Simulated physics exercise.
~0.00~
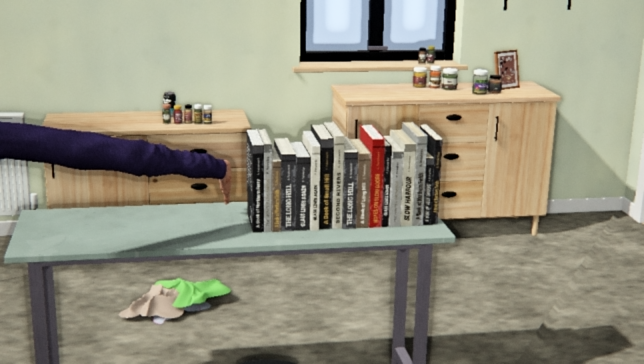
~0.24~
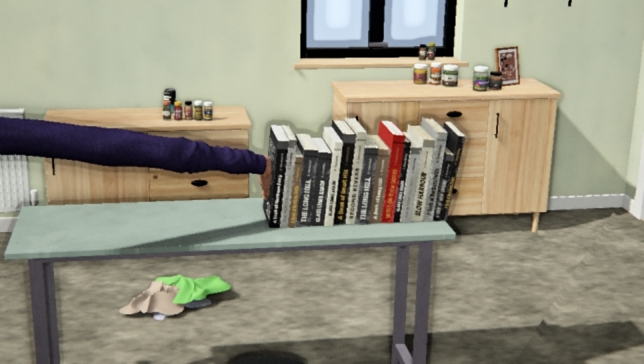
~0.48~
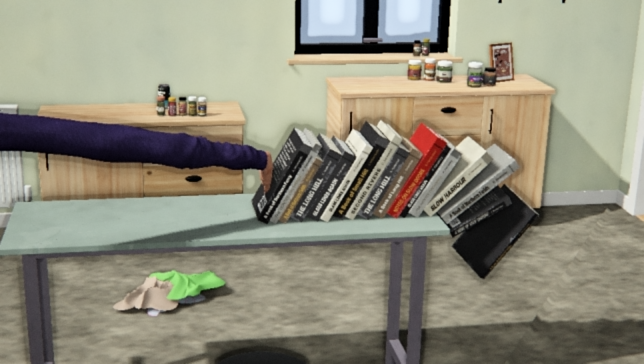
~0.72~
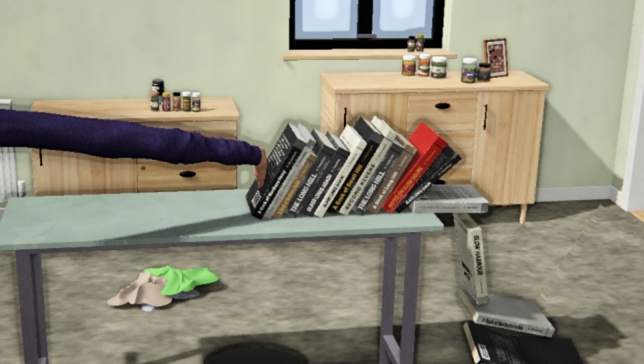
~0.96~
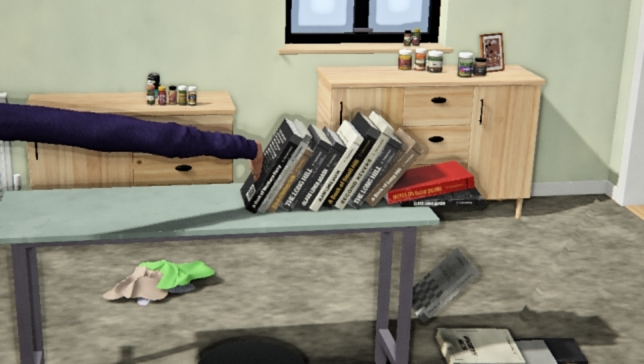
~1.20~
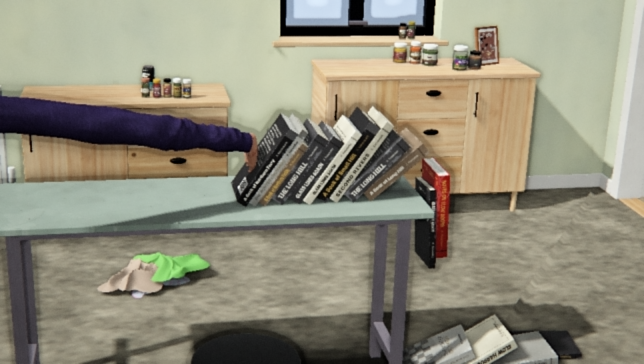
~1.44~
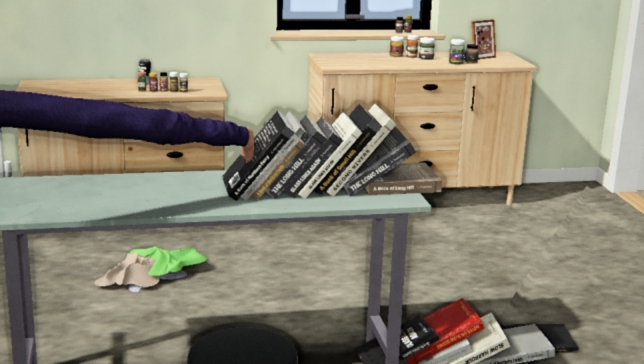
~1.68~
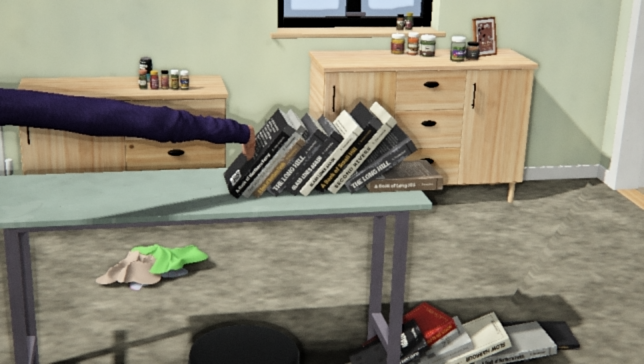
A dark-sleeved arm pushed a row of upright books rightward along a green table until they leaned and began toppling off the end. Several, including the red one, dropped to the floor in a pile, while the rest stayed slanted on top.
